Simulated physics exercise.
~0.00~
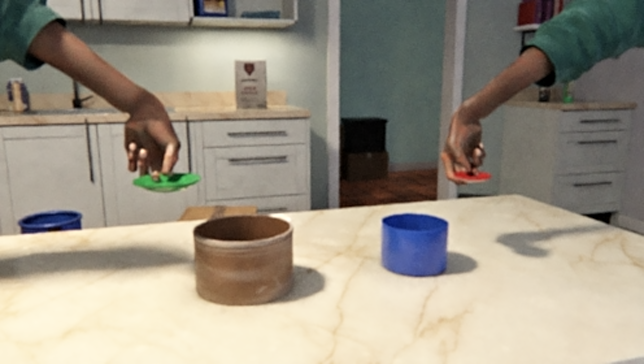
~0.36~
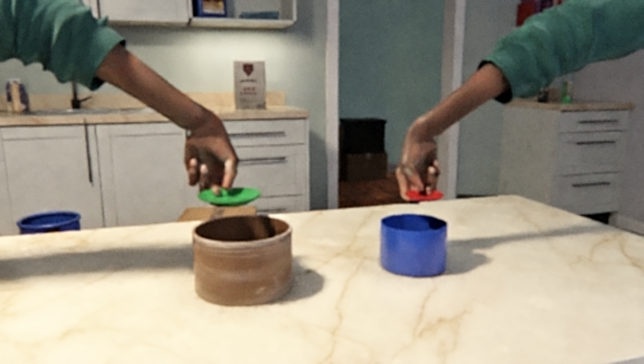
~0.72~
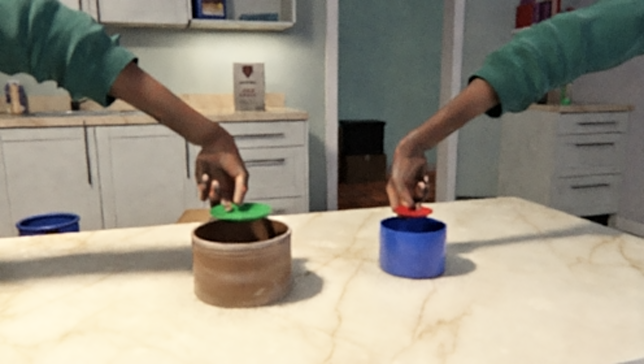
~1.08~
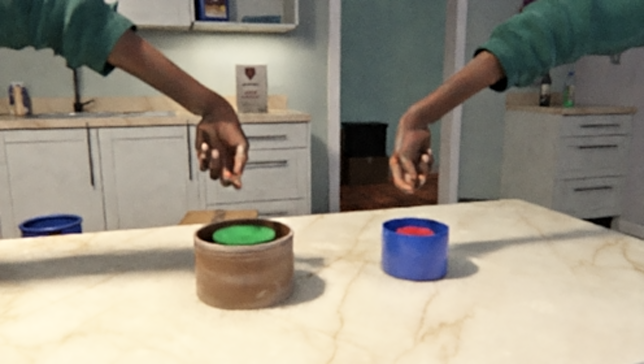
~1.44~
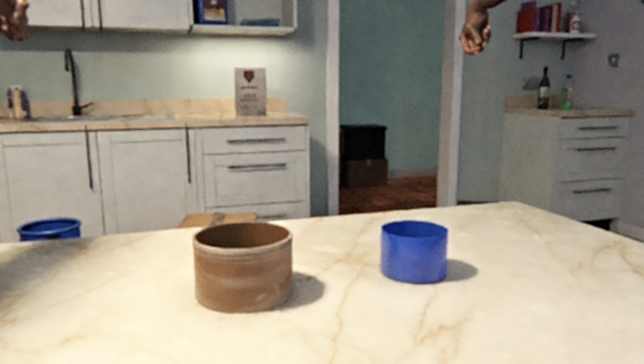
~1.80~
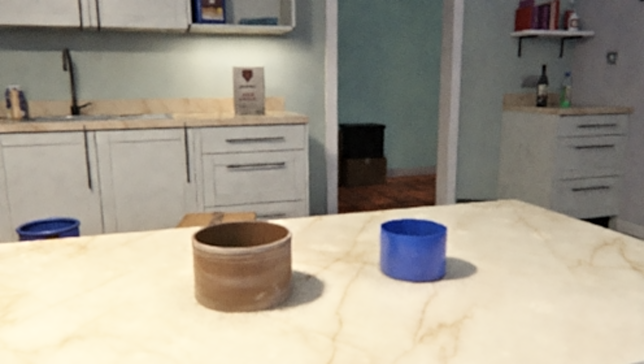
Two hands carried a green saucer and a red one inward over a brown jar and a blue mug on a marble counter, then let go, and both saucers dropped inside, out of sight, as the hands drew away.
